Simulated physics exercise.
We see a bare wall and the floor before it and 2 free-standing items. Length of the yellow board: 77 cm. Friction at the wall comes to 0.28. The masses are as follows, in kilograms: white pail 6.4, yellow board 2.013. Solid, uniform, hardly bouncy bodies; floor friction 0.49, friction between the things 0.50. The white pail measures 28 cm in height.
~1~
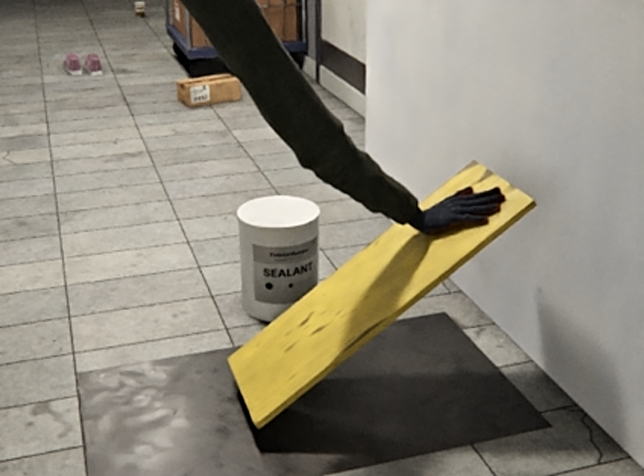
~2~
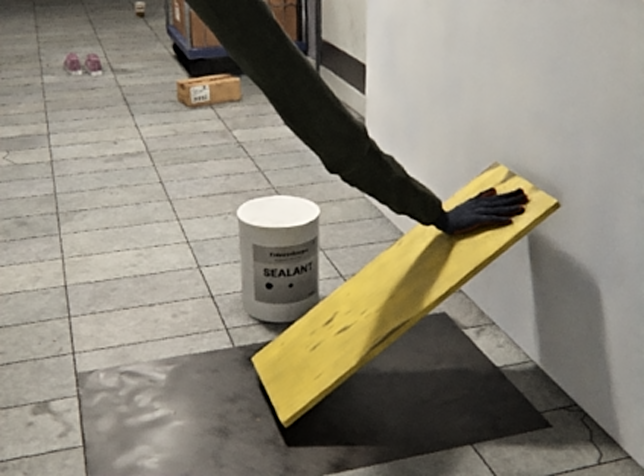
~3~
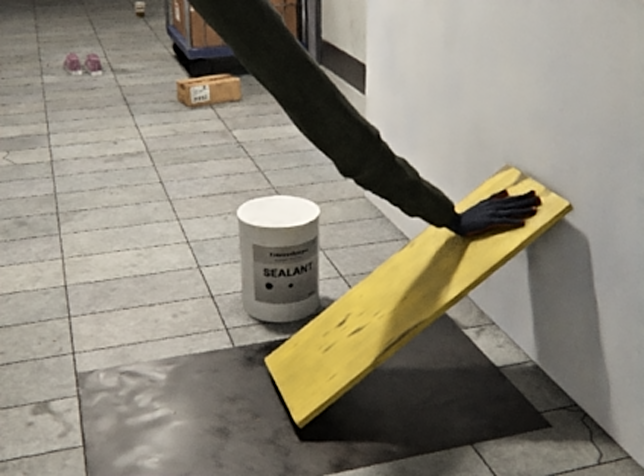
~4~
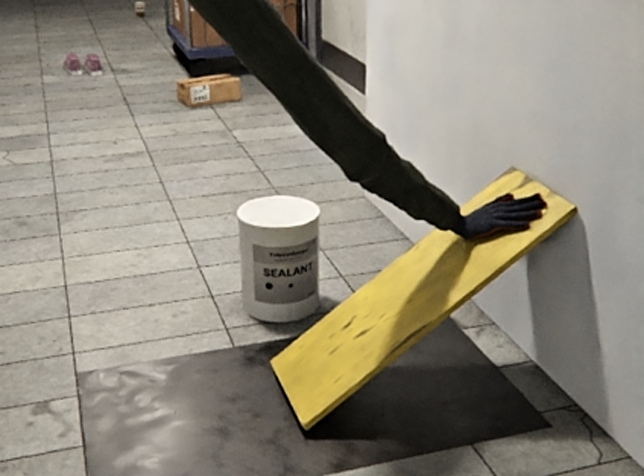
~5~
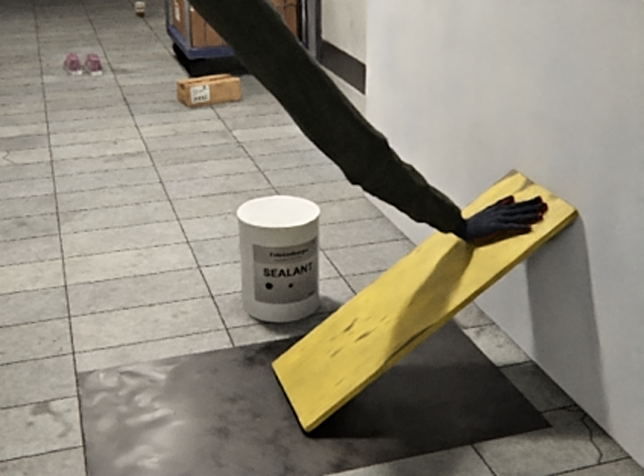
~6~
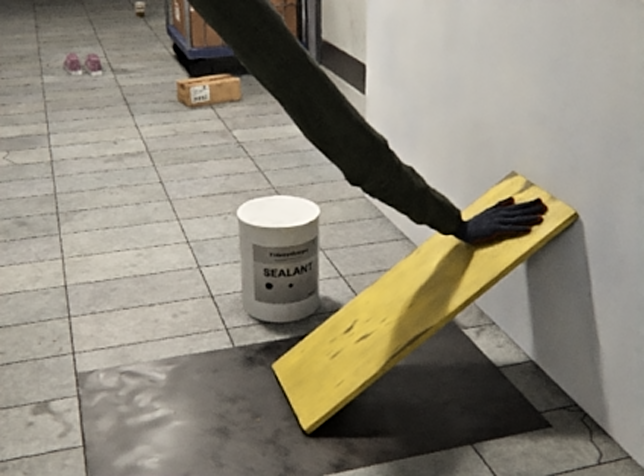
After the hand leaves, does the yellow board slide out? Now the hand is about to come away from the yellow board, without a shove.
Yes - I'd say it drops.
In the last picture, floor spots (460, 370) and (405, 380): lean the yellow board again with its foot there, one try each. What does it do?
First time round it does not slip; second time round it does not slip.
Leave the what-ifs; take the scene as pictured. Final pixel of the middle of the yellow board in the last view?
(383, 380).
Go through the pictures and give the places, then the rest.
In the first frame, 12 cm from its place; yellow board (373, 287); white pail (280, 258).
In the second frame, 6 cm from its place; yellow board (397, 287); white pail (280, 258).
In the third frame, 3 cm from its place; yellow board (410, 288); white pail (280, 258).
In the fourth frame, 1 cm from its place; yellow board (415, 291); white pail (280, 258).
Propped up under the hand; yellow board (416, 294); white pail (280, 258), in the fifth frame.
Propped up under the hand; yellow board (417, 295); white pail (280, 258), in the sixth frame.
Then, 0.40 s past the last view, yellow board leaning 12° more than when let go near (401, 323).
Then, 0.50 s past the last view, yellow board leaning 25° more than when let go near (389, 355).
Finally, on their side or leaning hard on the floor, yellow board; white pail still in place (within 10 cm). Final places as that camera would see them, yellow board near (383, 380). The board slips out.
